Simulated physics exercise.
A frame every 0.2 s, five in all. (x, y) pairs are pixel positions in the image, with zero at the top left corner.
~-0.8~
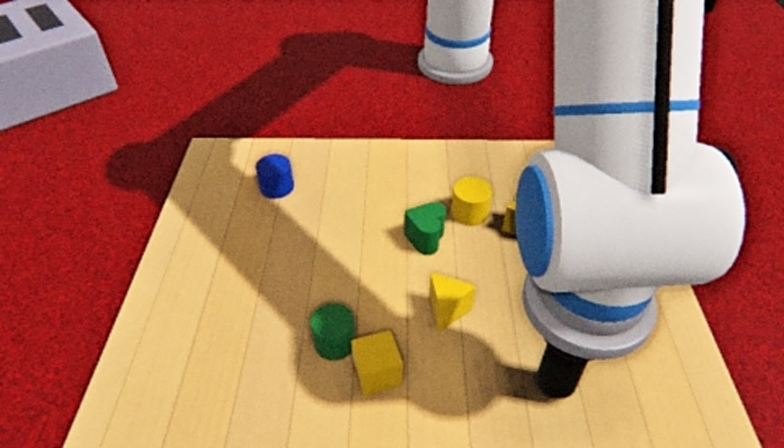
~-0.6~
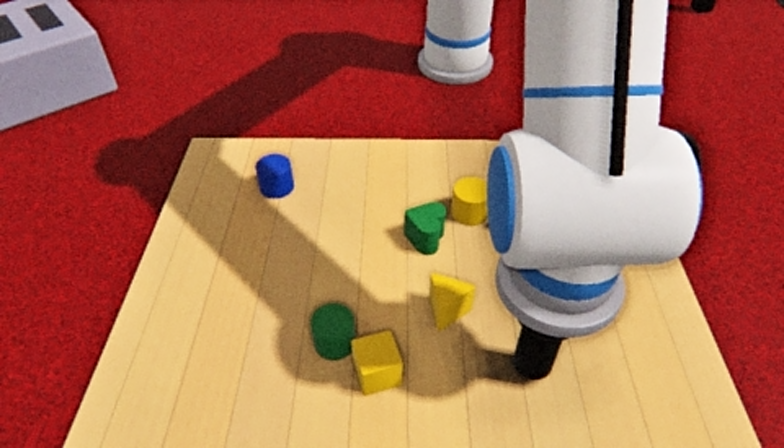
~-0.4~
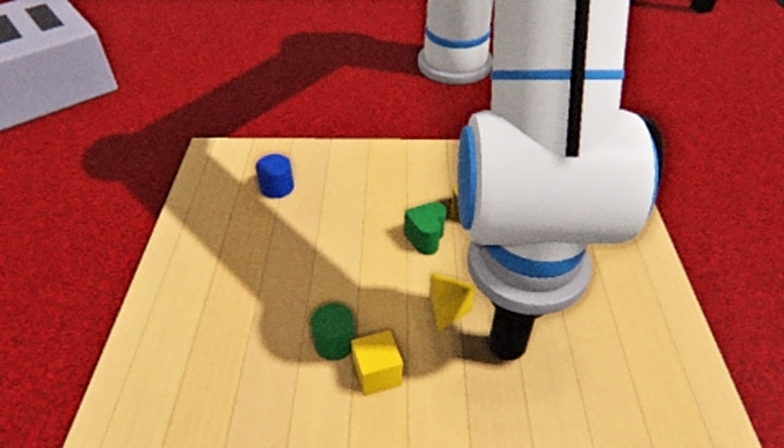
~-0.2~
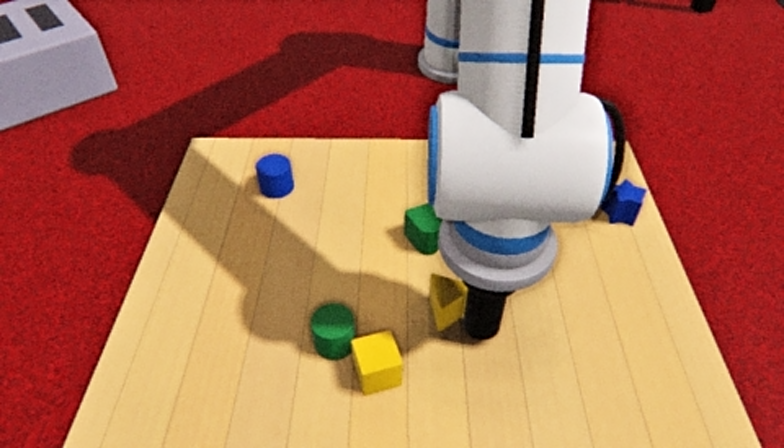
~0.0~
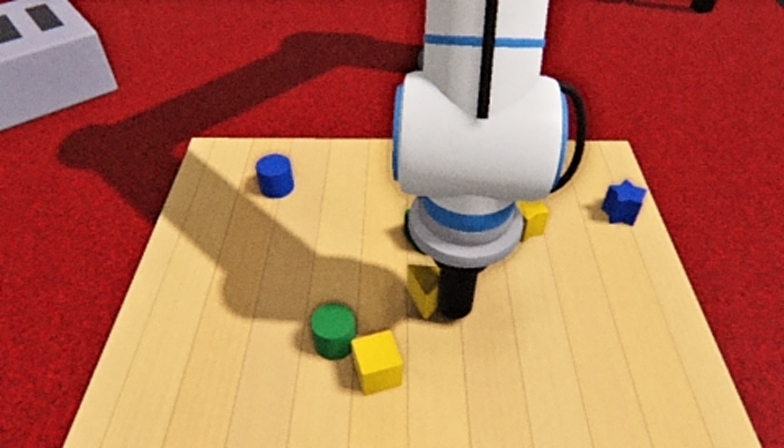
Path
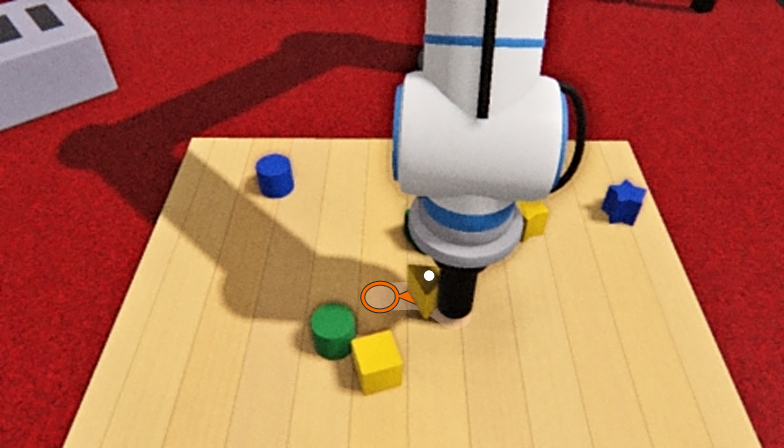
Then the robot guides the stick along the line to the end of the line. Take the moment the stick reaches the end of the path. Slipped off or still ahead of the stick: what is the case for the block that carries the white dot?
The block gets away.
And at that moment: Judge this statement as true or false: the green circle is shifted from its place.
My answer: False.
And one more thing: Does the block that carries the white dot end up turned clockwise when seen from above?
Short answer: Yes.
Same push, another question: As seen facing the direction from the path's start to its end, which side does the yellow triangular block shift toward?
Off to the right side.
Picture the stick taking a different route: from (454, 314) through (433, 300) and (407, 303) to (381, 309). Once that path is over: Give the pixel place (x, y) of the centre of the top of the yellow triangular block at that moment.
Its top middle is near (387, 258).
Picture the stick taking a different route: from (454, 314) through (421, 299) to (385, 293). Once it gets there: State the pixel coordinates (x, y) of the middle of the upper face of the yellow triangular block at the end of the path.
At roughly (369, 249).
The line goes from (454, 314) via (432, 300) and (407, 296), ending at (380, 297); the dot is on the yellow triangular block.
The first path, step by step. Halfway along, stick at (420, 287); yellow triangular block at (396, 258).
At the end, stick at (380, 288); green circle unmoved; yellow triangular block at (372, 250), turned 35° clockwise.
